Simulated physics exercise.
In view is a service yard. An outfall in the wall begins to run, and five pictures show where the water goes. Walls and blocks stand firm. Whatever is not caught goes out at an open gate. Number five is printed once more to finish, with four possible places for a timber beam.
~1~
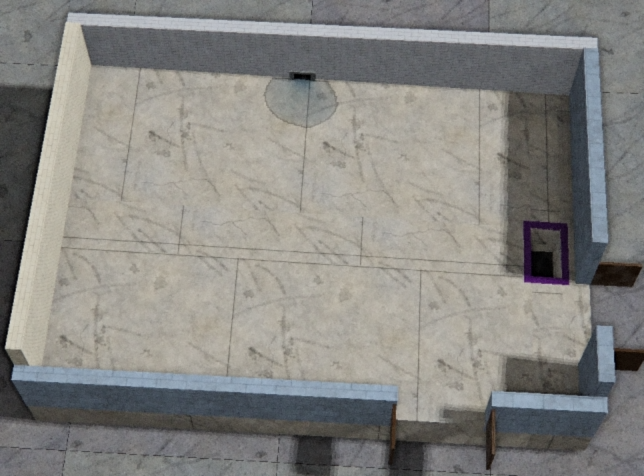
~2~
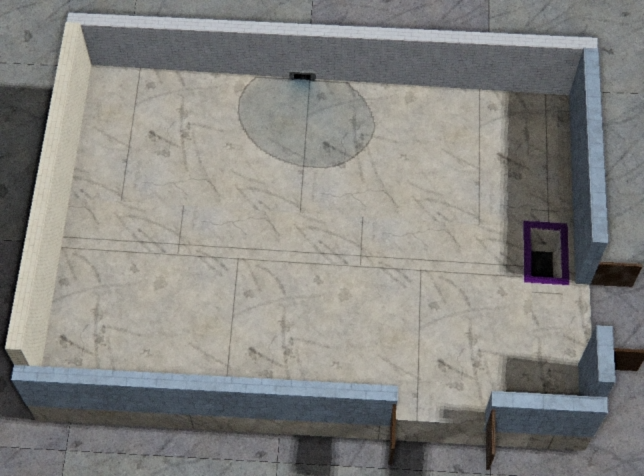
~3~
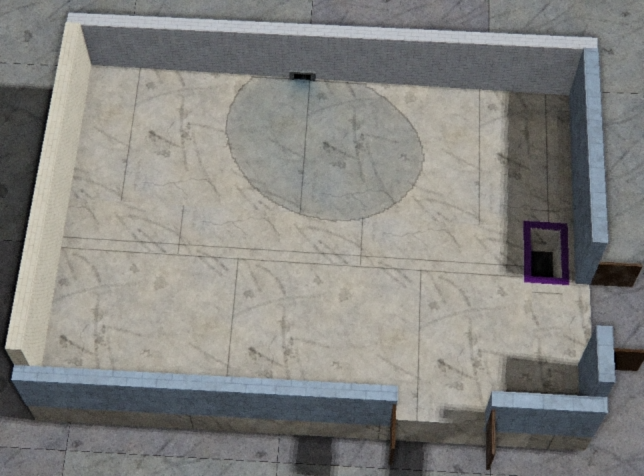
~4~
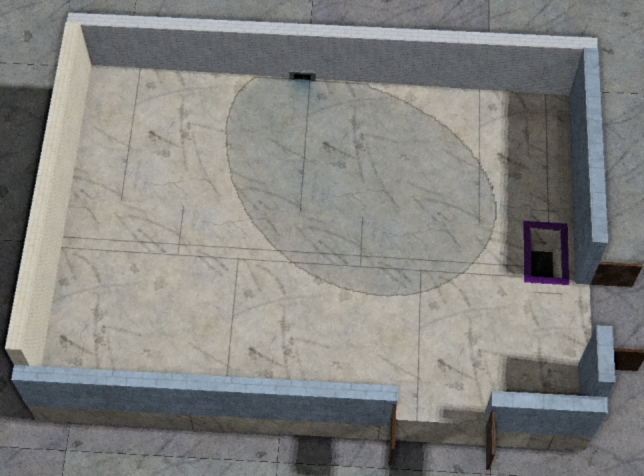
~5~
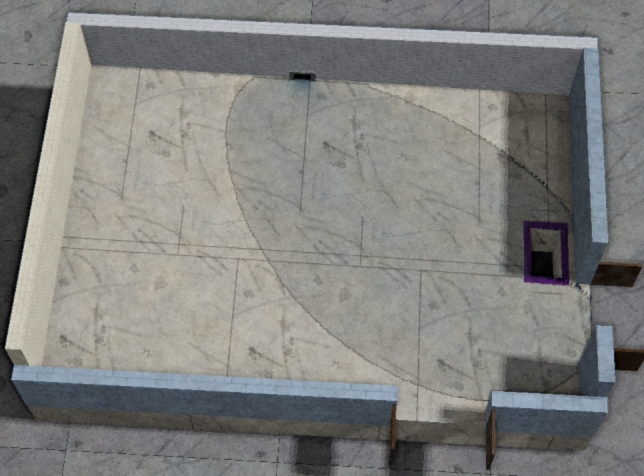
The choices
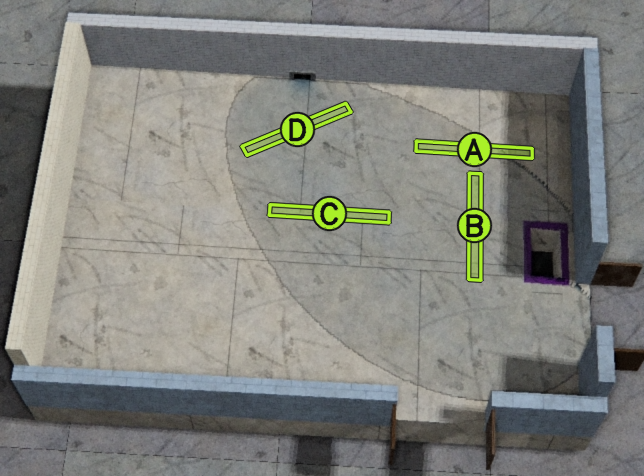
The footage shows a walled service yard where water spreads from an outfall in the back wall, widening across the floor toward the lower right until it surrounds the purple drain and reaches the right side near the open gates.
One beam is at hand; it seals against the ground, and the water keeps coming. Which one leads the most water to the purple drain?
C works best here.
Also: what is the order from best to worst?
The order is C, D, A, B.
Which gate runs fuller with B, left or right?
The right one.
In lime, A from (416, 146) to (532, 153); B from (474, 279) to (475, 173); C from (269, 209) to (389, 217); D from (244, 150) to (348, 107).
With A, about 25 % of the stream goes into the purple drain, about 75 % out by the gates.
With B, about 7 % of the stream goes into the purple drain, about 93 % out by the gates.
With C, about 63 % of the stream goes into the purple drain, about 37 % out by the gates.
With D, about 45 % of the stream goes into the purple drain, about 54 % out by the gates.
